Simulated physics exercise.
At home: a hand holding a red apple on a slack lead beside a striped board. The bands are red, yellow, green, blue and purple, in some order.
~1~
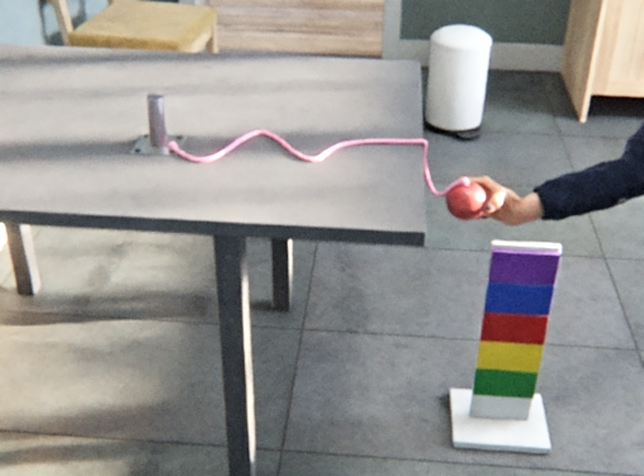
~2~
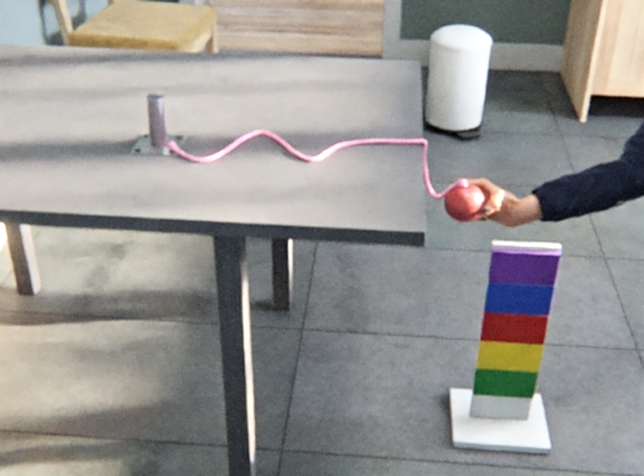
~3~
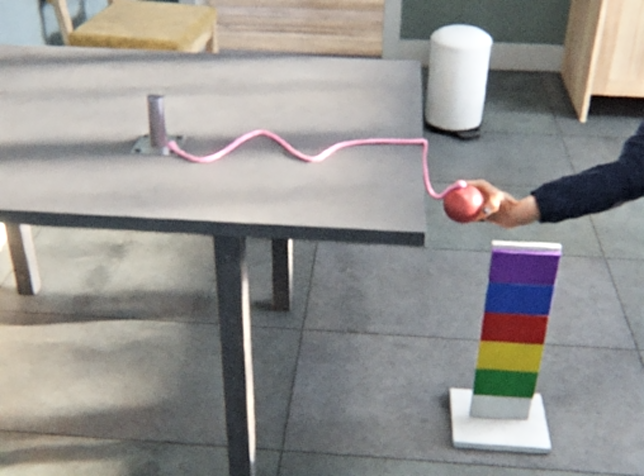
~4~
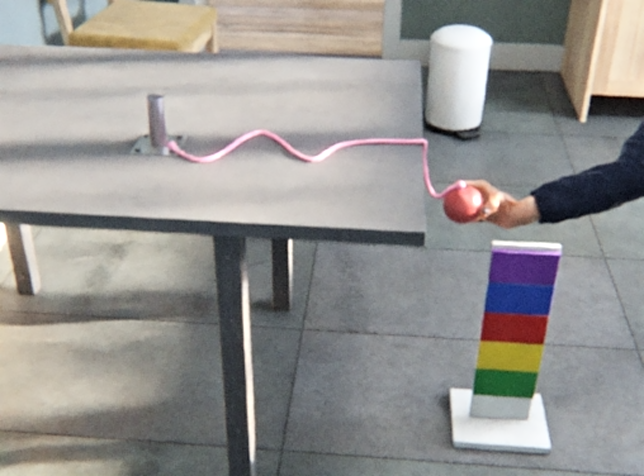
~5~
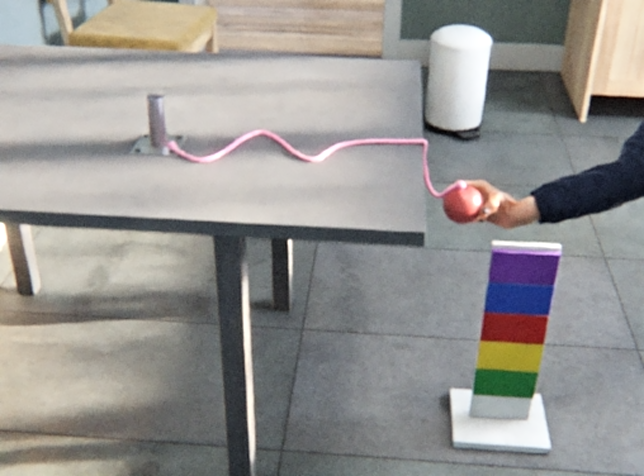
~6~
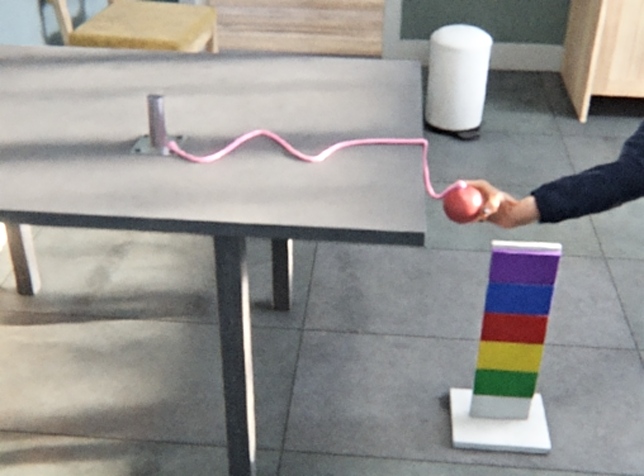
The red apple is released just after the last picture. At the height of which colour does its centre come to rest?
Its middle rests at the red band.
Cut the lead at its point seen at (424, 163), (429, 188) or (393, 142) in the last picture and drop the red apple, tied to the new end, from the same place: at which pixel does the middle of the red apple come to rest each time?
In that order: (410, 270), (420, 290) and (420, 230).
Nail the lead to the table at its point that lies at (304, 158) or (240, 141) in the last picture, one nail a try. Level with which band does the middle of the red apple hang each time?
It would be purple; blue.
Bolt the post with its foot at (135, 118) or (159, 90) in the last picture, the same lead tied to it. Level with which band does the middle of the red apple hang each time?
It would be blue; blue.
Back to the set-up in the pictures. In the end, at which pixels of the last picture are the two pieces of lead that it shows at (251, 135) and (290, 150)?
The first at (298, 147), the second at (362, 148).
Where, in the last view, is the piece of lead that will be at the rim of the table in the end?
Near (332, 150).
Soon after, apple near (398, 313); level with red.
Then, apple near (428, 321); level with red.
At rest, apple near (413, 327); level with red. The red one.
